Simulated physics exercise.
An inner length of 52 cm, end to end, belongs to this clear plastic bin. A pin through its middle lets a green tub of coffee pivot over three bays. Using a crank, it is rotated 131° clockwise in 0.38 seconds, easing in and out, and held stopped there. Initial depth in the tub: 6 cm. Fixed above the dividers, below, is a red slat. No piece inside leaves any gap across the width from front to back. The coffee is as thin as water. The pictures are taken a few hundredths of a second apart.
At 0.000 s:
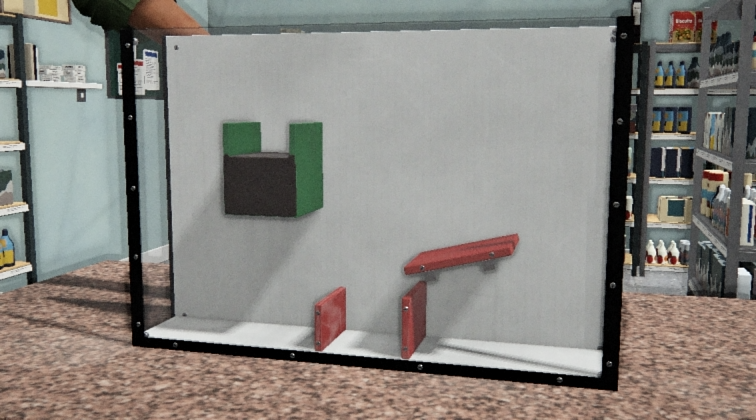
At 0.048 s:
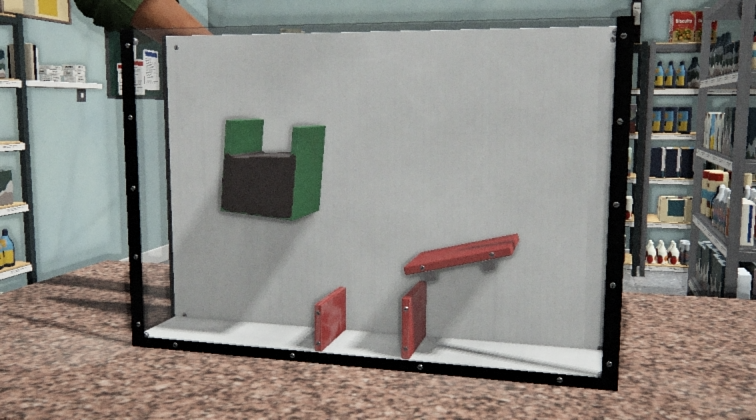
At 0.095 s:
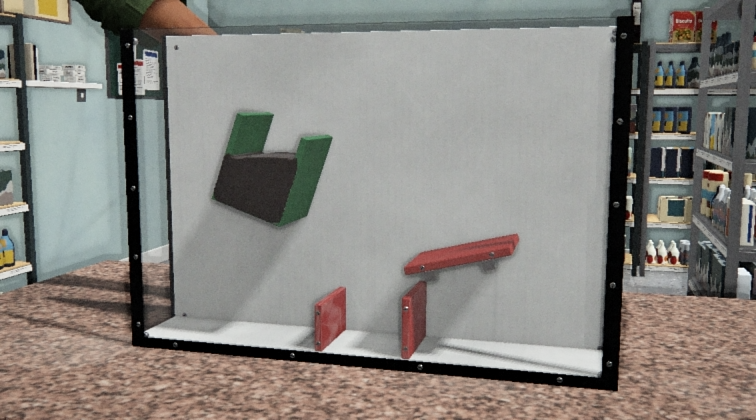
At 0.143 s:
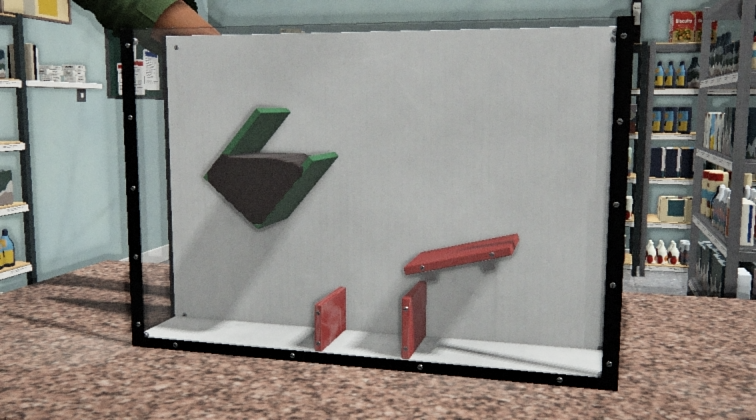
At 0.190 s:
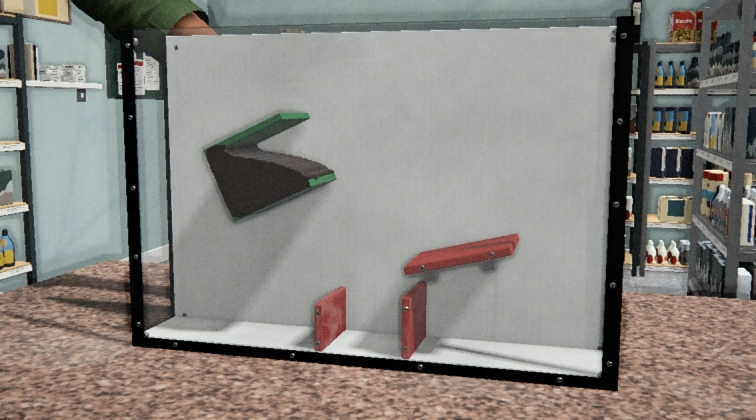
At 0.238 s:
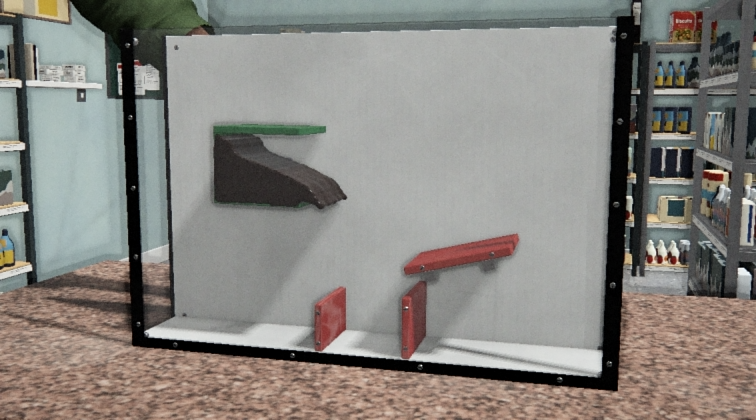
A green tub of dark liquid turns clockwise onto its side and begins pouring rightward.
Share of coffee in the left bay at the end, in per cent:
30 per cent.
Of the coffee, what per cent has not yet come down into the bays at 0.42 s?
I'd say some 45 percent.
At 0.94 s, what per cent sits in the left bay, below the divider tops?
I'd say near 32 per cent sits there.
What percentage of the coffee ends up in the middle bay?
About 66 %.
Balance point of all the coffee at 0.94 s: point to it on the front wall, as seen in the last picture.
Centre of mass (last view): Approx. (313, 340).
By 0.42 s the bays hold 20, 37 and 0 per cent, with 43 still above them.
By 0.64 s the bays hold 25, 61 and 2 per cent, with 12 still above them.
By 0.94 s the bays hold 32, 65 and 2 per cent, with 0 still above them.
At rest it is 32 per cent left, 65 middle, 2 right.
